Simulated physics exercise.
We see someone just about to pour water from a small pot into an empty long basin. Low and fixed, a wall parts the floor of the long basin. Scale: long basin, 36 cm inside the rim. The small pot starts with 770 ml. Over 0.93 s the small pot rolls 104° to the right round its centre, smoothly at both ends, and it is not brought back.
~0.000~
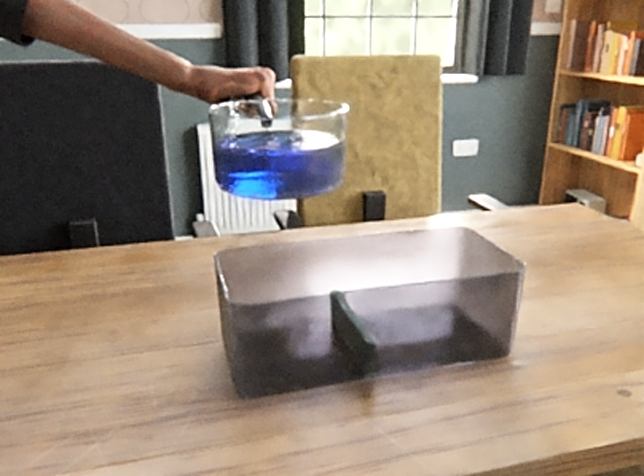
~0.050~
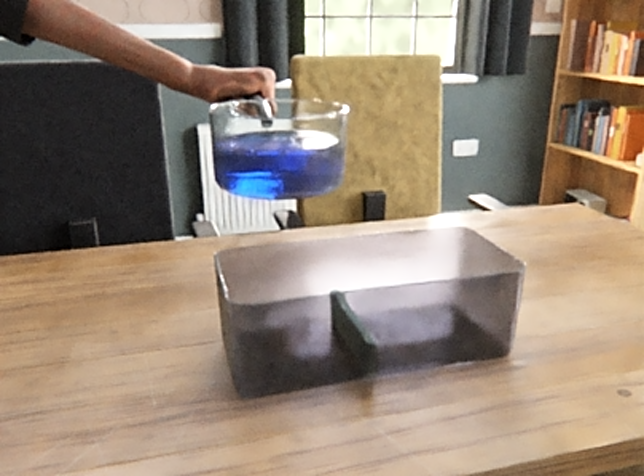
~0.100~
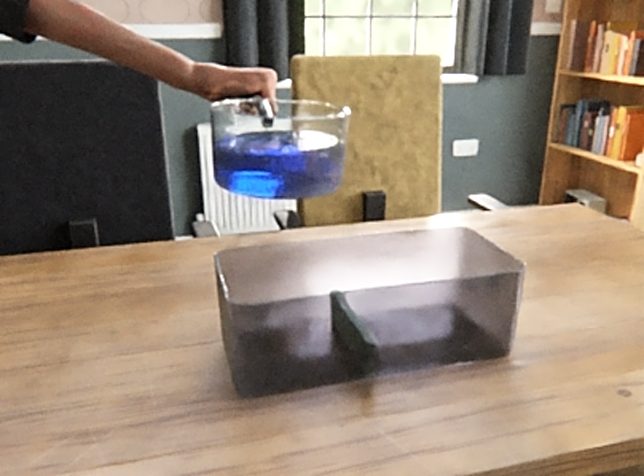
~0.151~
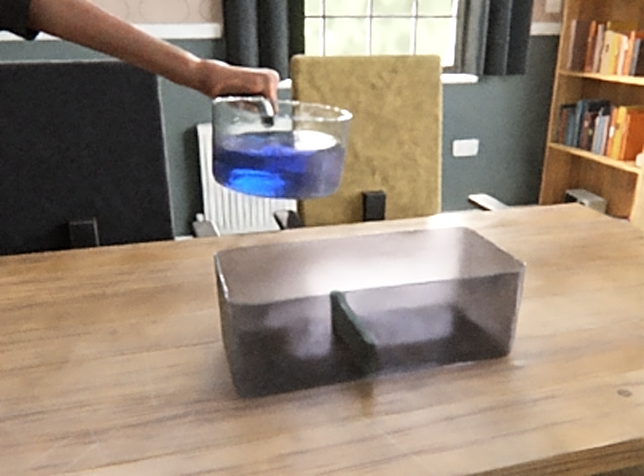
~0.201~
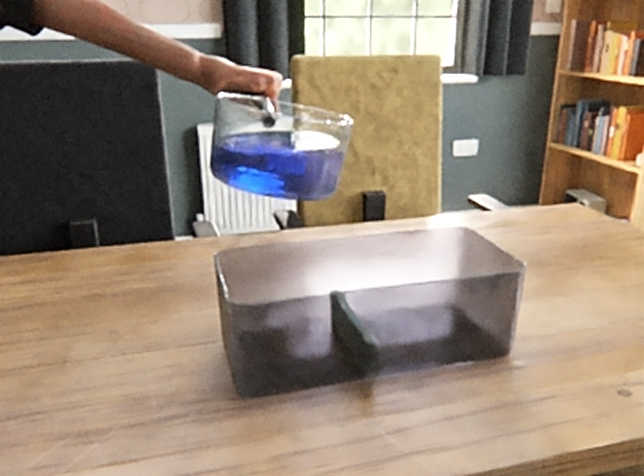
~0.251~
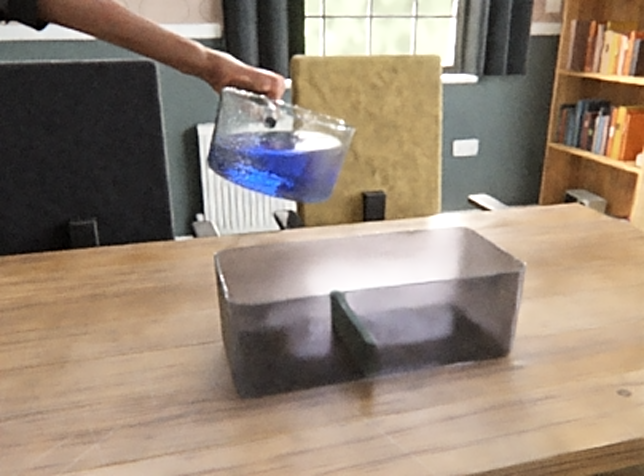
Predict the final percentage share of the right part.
Right part: About 93 %.
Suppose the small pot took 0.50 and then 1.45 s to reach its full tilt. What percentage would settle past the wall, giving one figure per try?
Some 90 and 95 per cent, in that order.
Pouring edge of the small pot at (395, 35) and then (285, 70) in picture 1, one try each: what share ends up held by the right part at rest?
Try 1: 95 %; try 2: 30 %.
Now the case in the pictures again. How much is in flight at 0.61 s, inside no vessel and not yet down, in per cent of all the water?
It comes to about 32 percent.
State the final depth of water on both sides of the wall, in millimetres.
Some 2 mm on the left and some 24 mm on the right.
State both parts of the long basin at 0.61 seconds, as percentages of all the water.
Left: Around 0. Right: Around 5.
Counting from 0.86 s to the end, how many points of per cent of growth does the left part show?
Roughly 3 in a hundred.
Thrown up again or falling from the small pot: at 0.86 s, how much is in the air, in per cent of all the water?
Close to 14 per cent.
Then, 0.61 s in, the tilt is 76° and 62 per cent is still to pour, 0 is left of the wall and 5 right of it.
Then, 0.86 s in, the tilt is 103° and 15 per cent is still to pour, 4 is left of the wall and 68 right of it.
Then, 1.13 s in, the tilt is 104° and 1 per cent is still to pour, 6 is left of the wall and 90 right of it.
Then, 1.43 s in, the tilt is 104° and 0 per cent is still to pour, 7 is left of the wall and 93 right of it.
Finally, 7 per cent lies left of the wall, 93 right of it and 1 outside.
